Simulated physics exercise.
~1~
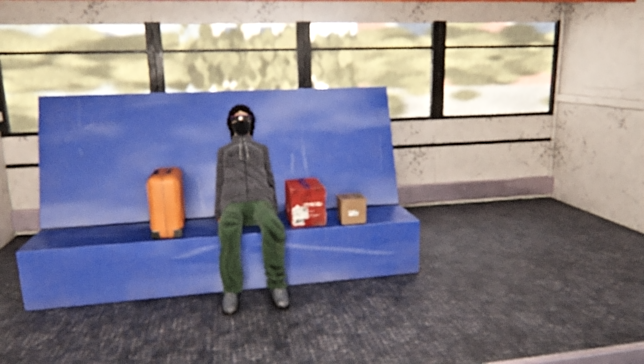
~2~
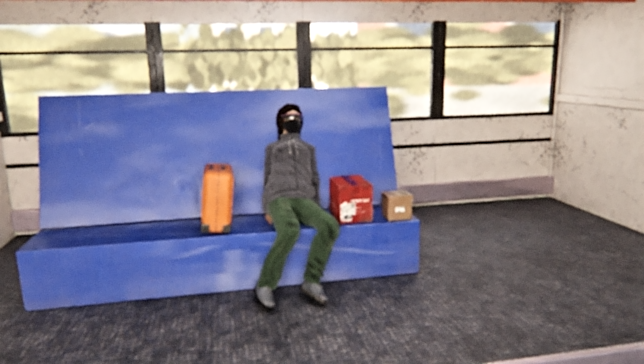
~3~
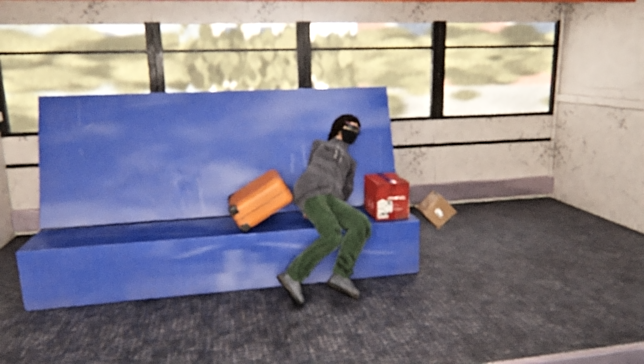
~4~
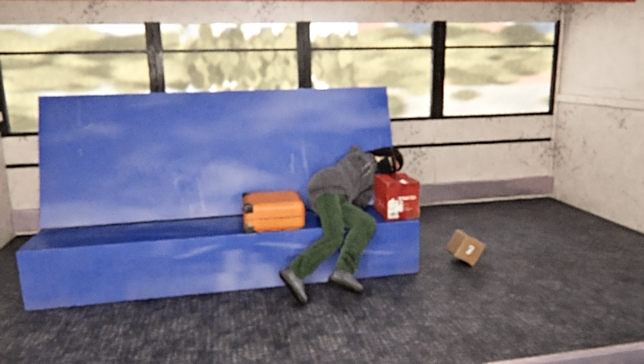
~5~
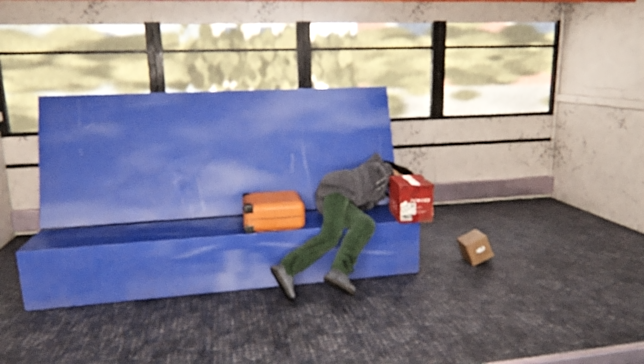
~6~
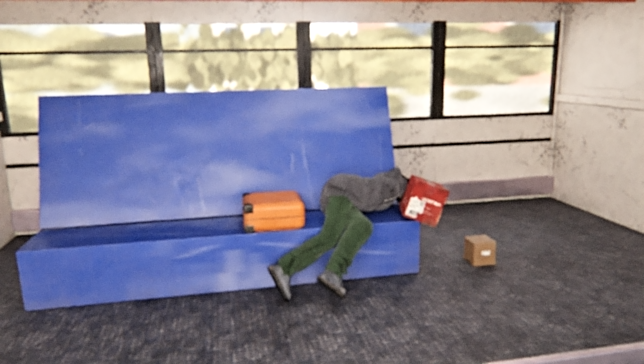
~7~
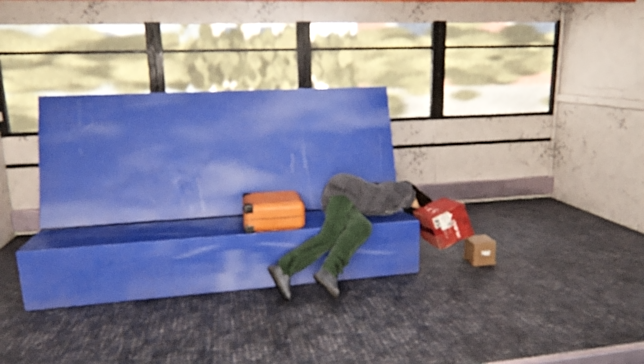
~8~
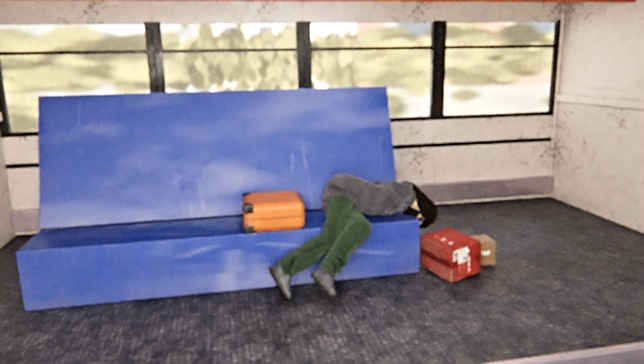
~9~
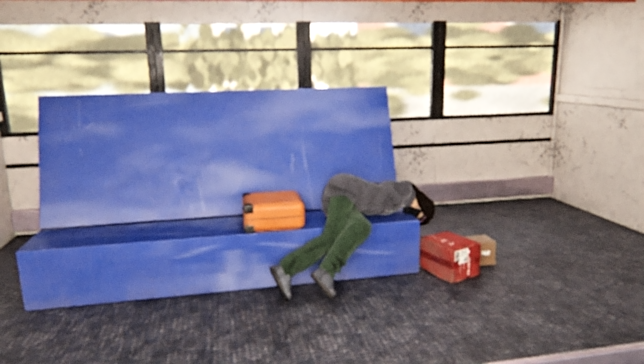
To begin with, a passenger in a grey top and green trousers sits slumped on a long blue bench, an orange case upright on the left and a red holdall and small brown box on the right. All of them slide right along the seat. The passenger then tips over to the right as the orange case topples onto its side and the box tumbles off the bench end. Slumping further, the passenger lies against the holdall, which edges out, tilts and drops beside the box. Finally, the passenger lies sideways on the bench, head at its end, the orange case still aboard.
